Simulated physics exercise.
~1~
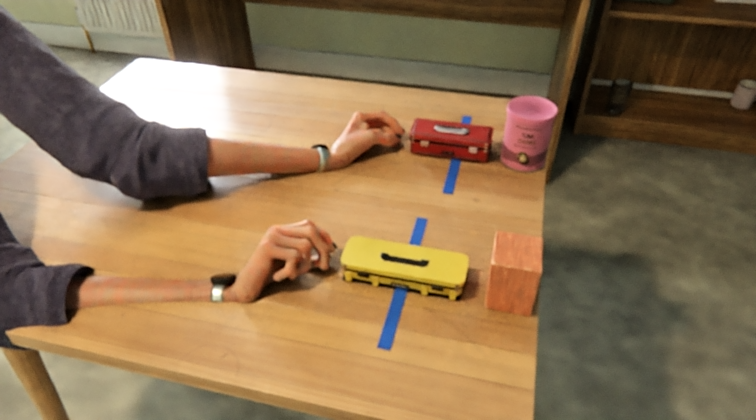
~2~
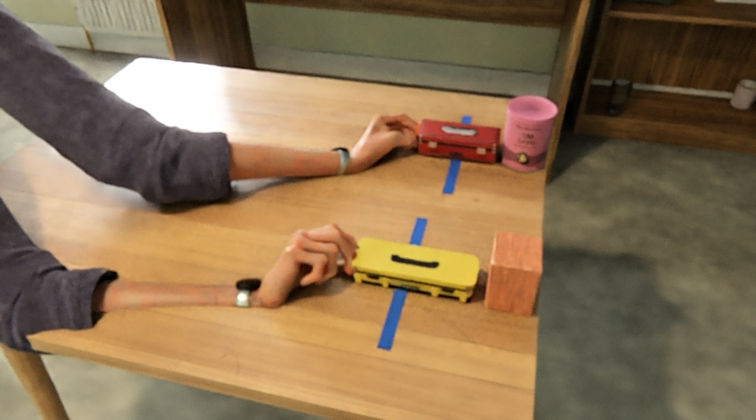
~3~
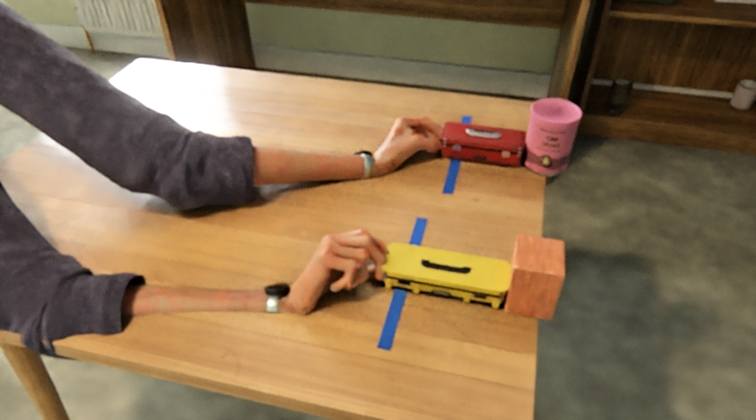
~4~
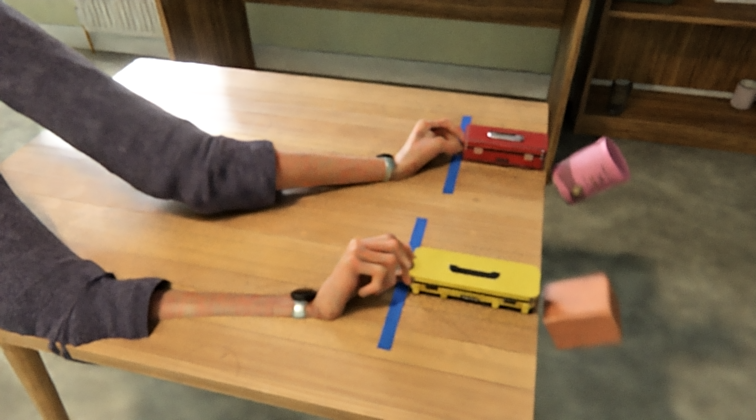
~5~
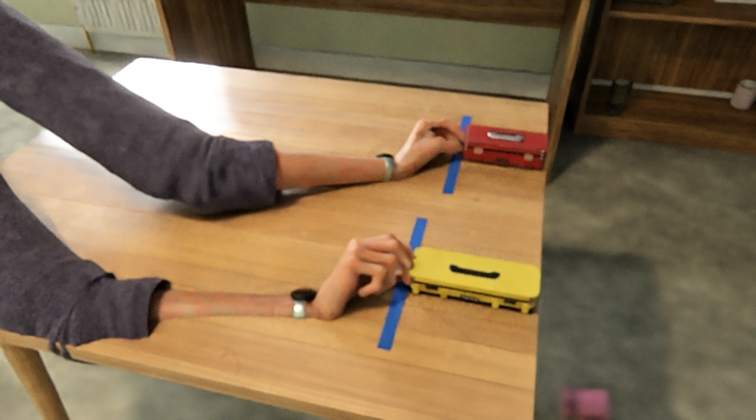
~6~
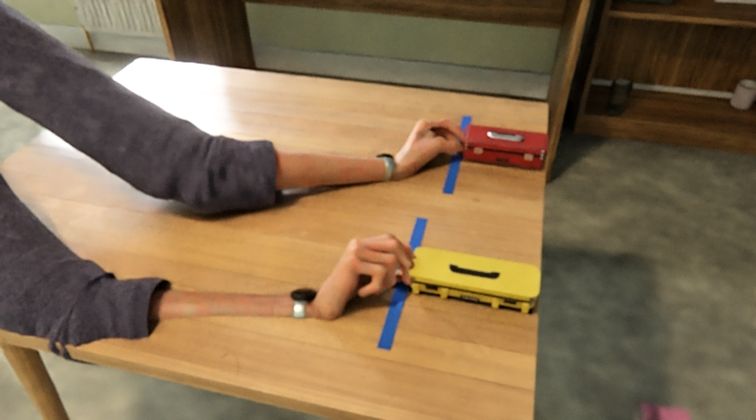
Two hands pushing yellow and red cases right along a table, knocking an orange block and pink tin off the edge.
